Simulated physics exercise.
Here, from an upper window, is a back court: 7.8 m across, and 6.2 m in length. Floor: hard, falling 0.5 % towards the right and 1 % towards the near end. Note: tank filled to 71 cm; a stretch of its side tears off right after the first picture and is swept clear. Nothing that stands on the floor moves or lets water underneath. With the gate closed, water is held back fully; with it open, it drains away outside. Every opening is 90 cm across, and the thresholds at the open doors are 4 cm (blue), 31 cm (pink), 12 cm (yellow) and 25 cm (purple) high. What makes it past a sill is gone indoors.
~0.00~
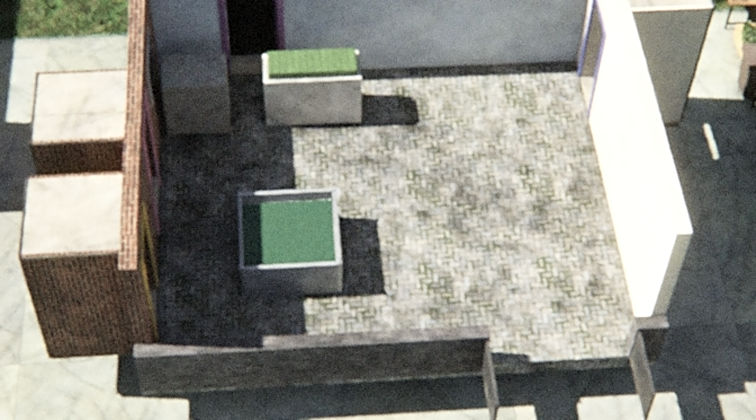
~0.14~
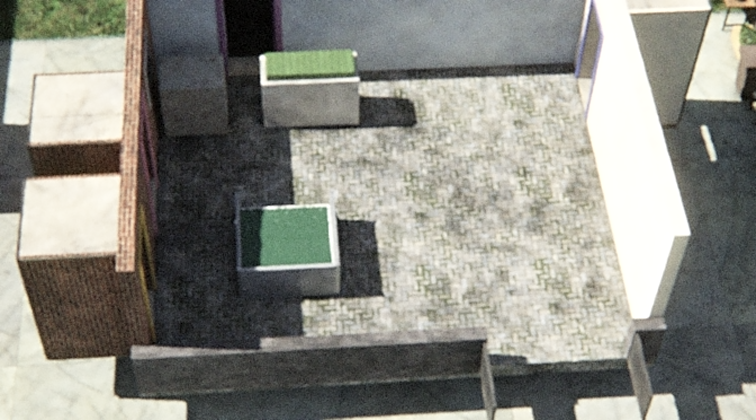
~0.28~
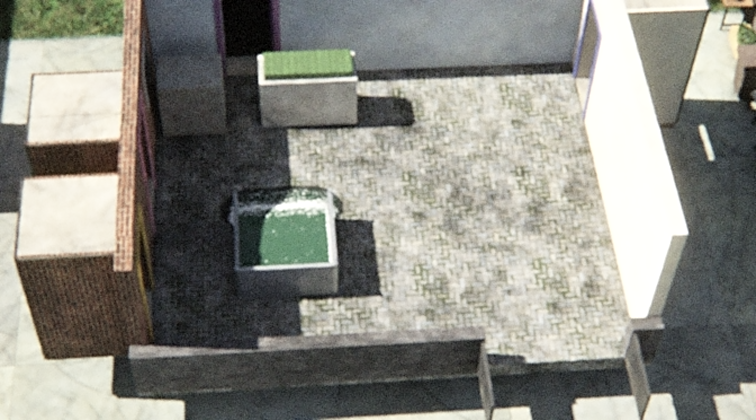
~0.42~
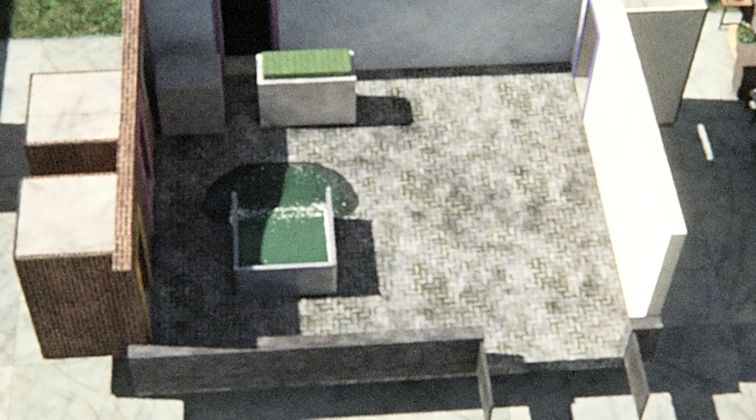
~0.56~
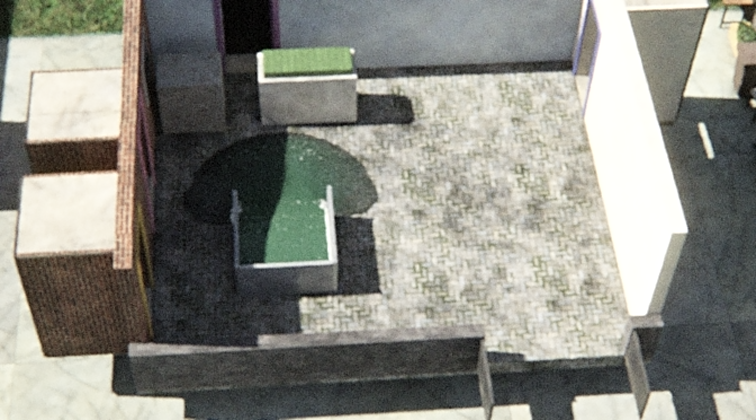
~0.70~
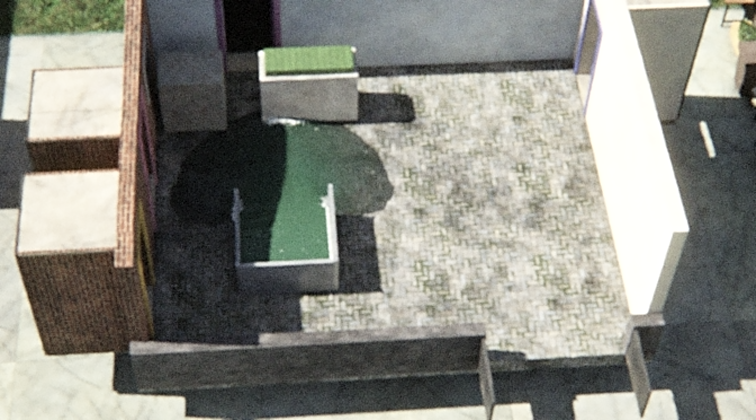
At first, a square tank of green water stands whole and still in a walled, paved court seen from above. Its far side then opens and water pours out over the paving, spreading in a widening dark green fan towards the planter-like box behind while the other sides stay standing.
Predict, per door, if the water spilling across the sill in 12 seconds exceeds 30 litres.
Prediction: The blue door exceeds 30 litres; the pink door does not exceed 30 litres; the yellow door does not exceed 30 litres; the purple door does not exceed 30 litres.
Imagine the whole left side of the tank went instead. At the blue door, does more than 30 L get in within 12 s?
Compared with the limit, blue is less.
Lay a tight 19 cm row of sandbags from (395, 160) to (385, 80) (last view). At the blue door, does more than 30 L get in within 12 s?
Checked against the limit, blue is fine.
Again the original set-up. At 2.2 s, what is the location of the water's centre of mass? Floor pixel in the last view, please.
Centre: Roughly (290, 163) px.
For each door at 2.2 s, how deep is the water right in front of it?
You'd get blue at 0 cm, pink at 2 cm, yellow at 0 cm, and purple at 23 cm.
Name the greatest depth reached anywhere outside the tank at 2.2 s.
I'd put it at close to 26 cm.
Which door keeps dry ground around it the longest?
Yellow.
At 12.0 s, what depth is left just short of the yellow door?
Roughly 4.0 centimetres.
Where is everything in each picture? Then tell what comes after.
In the first frame, the tank at (289, 231) is whole and still, 71 cm deep.
In the second frame, water pours out on the tank's far side and has run 0.9 m, to (235, 223); typically 9 cm deep outside, 71 cm at the tank's back.
In the third frame, water pours out on the tank's far side and has run 1.0 m, to (229, 203); typically 11 cm deep outside, 68 cm at the tank's back.
In the fourth frame, water pours out on the tank's far side and has run 1.4 m, to (231, 176); typically 9 cm deep outside, 60 cm at the tank's back.
In the fifth frame, water pours out on the tank's far side and has run 1.9 m, to (302, 137); typically 7 cm deep outside, 59 cm at the tank's back.
In the sixth frame, water pours out on the tank's far side and has run 2.4 m, to (251, 117); typically 6 cm deep outside, 54 cm at the tank's back.
After 1.4 s water covers 20 % of the floor and is deepest (36 cm) near (279, 126); blue door not reached, pink door 3 cm at the sill, 0 L in, yellow door not reached, purple door 13 cm at the sill, 0 L in.
After 2.2 s water covers 30 % of the floor and is deepest (26 cm) near (237, 76); blue door not reached, pink door 2 cm at the sill, 0 L in, yellow door not reached, purple door 23 cm at the sill, 6 L in.
After 3.5 s water covers 55 % of the floor and is deepest (19 cm) near (158, 79); blue door 10 cm at the sill, 6 L in, pink door 6 cm at the sill, 0 L in, yellow door not reached, purple door 14 cm at the sill, 7 L in.
After 7.0 s water covers 75 % of the floor and is deepest (9 cm) near (574, 106); blue door 8 cm at the sill, 93 L in, pink door 4 cm at the sill, 0 L in, yellow door 2 cm at the sill, 0 L in, purple door 4 cm at the sill, 8 L in.
After 12.0 s water covers 75 % of the floor and is deepest (8 cm) near (627, 340); blue door 3 cm at the sill, 116 L in, pink door 1 cm at the sill, 0 L in, yellow door 4 cm at the sill, 0 L in, purple door 1 cm at the sill, 8 L in.
